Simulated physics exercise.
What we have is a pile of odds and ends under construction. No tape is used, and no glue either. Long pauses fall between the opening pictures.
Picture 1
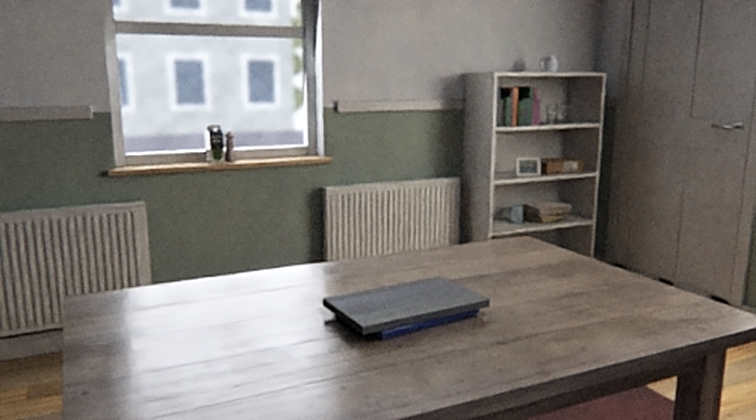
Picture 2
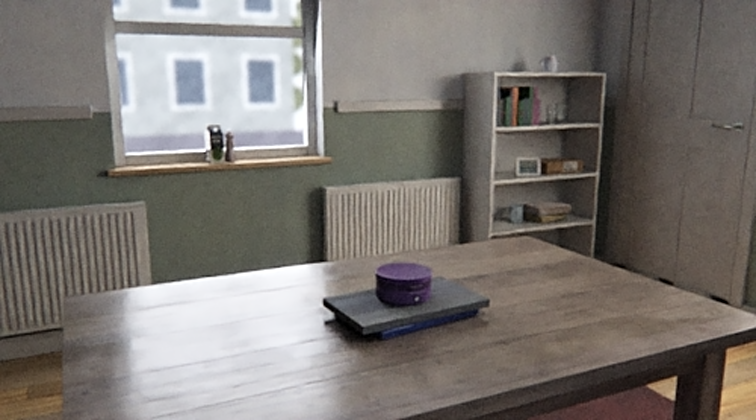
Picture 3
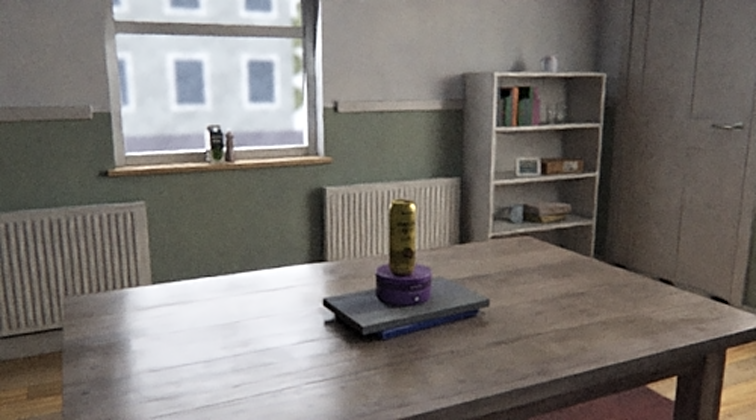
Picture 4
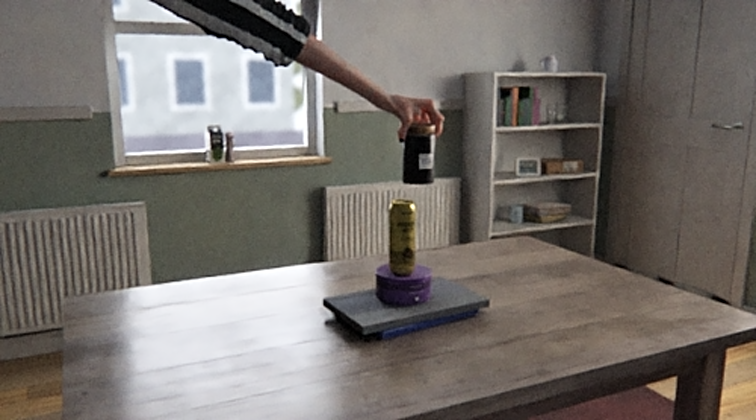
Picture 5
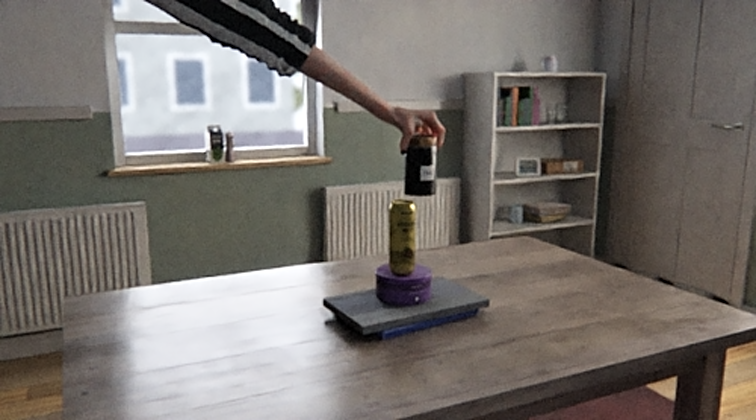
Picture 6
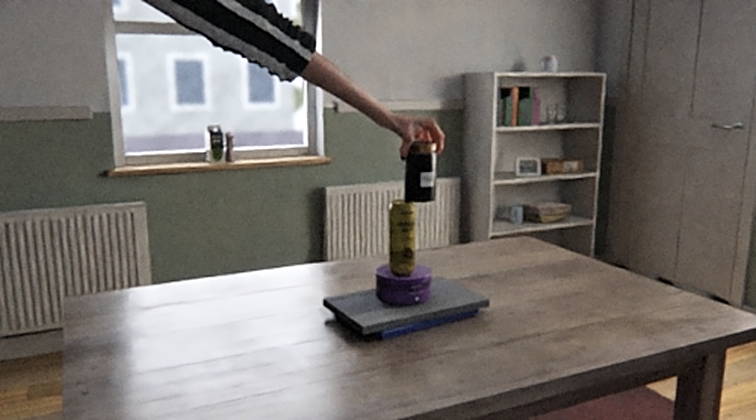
A stack grew on the wooden table, with a purple round container and then a yellow can appearing on a flat dark slab, before a hand lowered a black jar onto the can.
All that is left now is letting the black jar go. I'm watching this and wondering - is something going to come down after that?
Yes - my guess is the pile will be unstable.
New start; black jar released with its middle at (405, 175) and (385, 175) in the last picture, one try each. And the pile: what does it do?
It survives the first time and caves in the second time.
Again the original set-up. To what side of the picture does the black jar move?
It heads rightwards.
Then, 0.40 s on from there, black jar now fallen.
Then, 0.80 s on from there, things are still on the move.
Then, 2.30 s on from there, as before.
In the end, fallen, black jar; the other 4 unmoved. The pile loses its balance.
